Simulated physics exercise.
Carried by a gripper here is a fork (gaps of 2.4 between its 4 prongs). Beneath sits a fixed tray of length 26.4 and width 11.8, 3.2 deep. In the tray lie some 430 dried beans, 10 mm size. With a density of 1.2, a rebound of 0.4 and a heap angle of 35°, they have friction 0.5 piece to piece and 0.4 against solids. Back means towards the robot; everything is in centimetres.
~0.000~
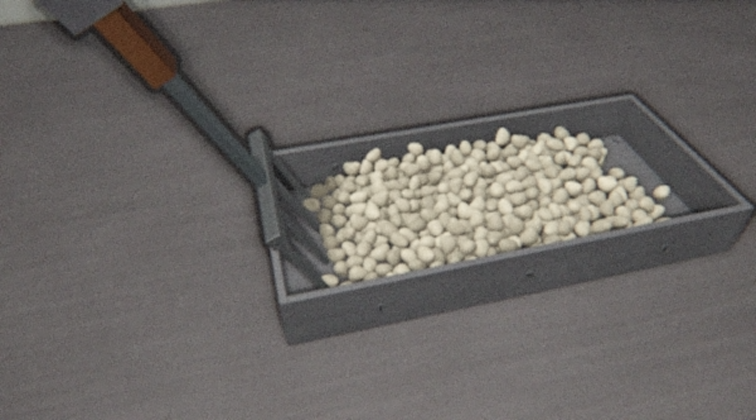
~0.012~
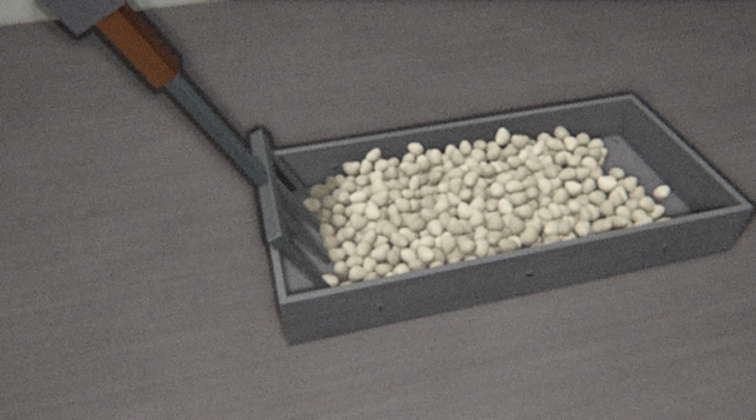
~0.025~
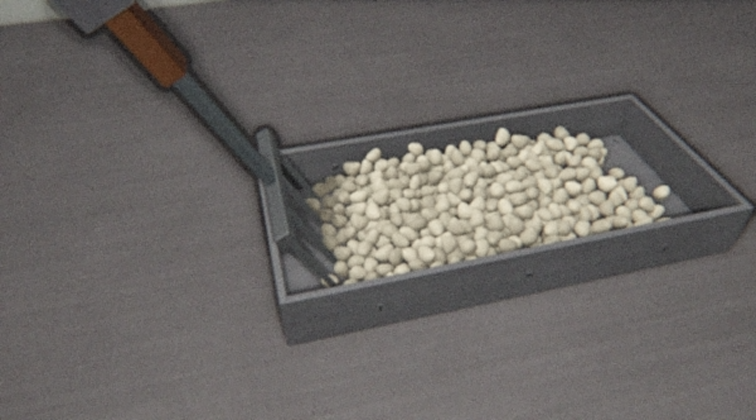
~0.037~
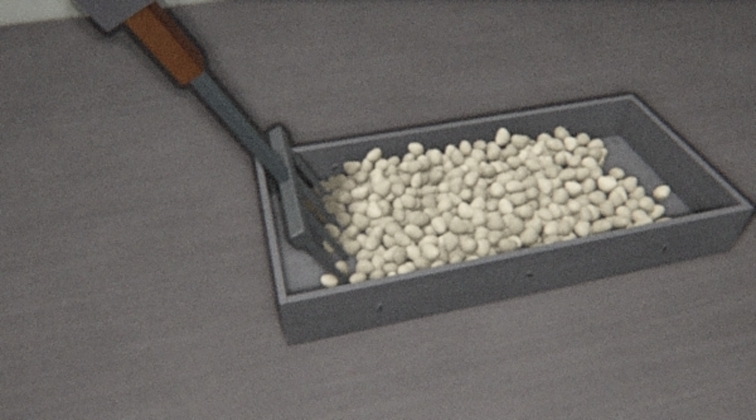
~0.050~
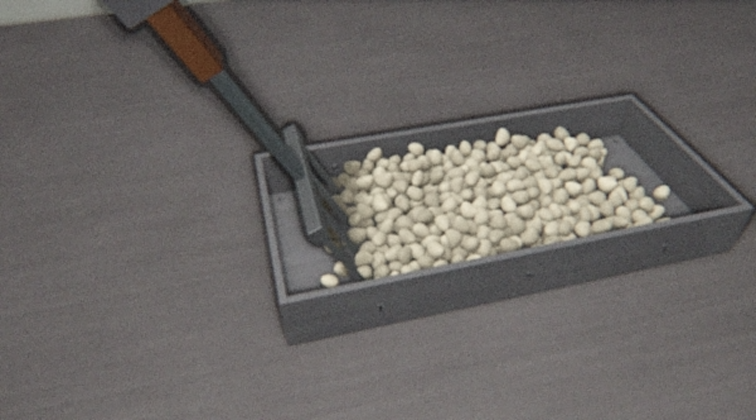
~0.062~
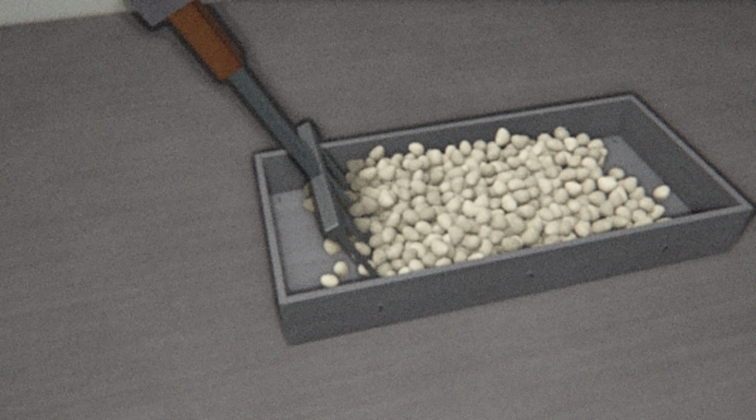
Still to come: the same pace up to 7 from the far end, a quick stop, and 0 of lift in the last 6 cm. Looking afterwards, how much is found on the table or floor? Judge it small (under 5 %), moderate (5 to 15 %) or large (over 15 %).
It is small.
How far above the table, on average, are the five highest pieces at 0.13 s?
Height estimate: Approx. 4 cm.
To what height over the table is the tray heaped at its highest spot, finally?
Around 4.5 cm above the table.
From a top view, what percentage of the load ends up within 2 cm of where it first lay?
Roughly 10 per cent.
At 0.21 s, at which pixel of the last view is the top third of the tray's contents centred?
Near pixel (546, 177).
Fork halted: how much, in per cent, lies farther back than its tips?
About 40 percent of the load.
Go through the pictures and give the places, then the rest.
Fork bar at (266, 185), sloping 64°; upper third of the load around (481, 195), from x 315 to 670, top at y 135; 432 in the tray, in the first frame.
Fork bar at (268, 184), sloping 64°; upper third of the load around (481, 195), from x 315 to 670, top at y 135, in the second frame.
Fork bar at (275, 183), sloping 64°; upper third of the load around (481, 194), from x 315 to 670, top at y 135, in the third frame.
Fork bar at (288, 181), sloping 64°; upper third of the load around (478, 194), from x 315 to 670, top at y 135, in the fourth frame.
Fork bar at (304, 178), sloping 64°; upper third of the load around (473, 194), from x 315 to 670, top at y 135, in the fifth frame.
Fork bar at (319, 176), sloping 64°; upper third of the load around (472, 194), from x 310 to 670, top at y 135; 432 in the tray, in the sixth frame.
After 0.13 s, sloping 64°, highest piece 5 above the table; 432 in the tray.
After 0.21 s, sloping 64°, highest piece 5 above the table; 432 in the tray.
After 0.44 s, sloping 64°, highest piece 5 above the table; 425 in the tray, 7 on the table or floor.
After 1.14 s, sloping 64°, highest piece 4 above the table; 424 in the tray, 8 on the table or floor.
At rest, 424 in the tray, 8 on the table or floor. That is 2 % on the table or floor.
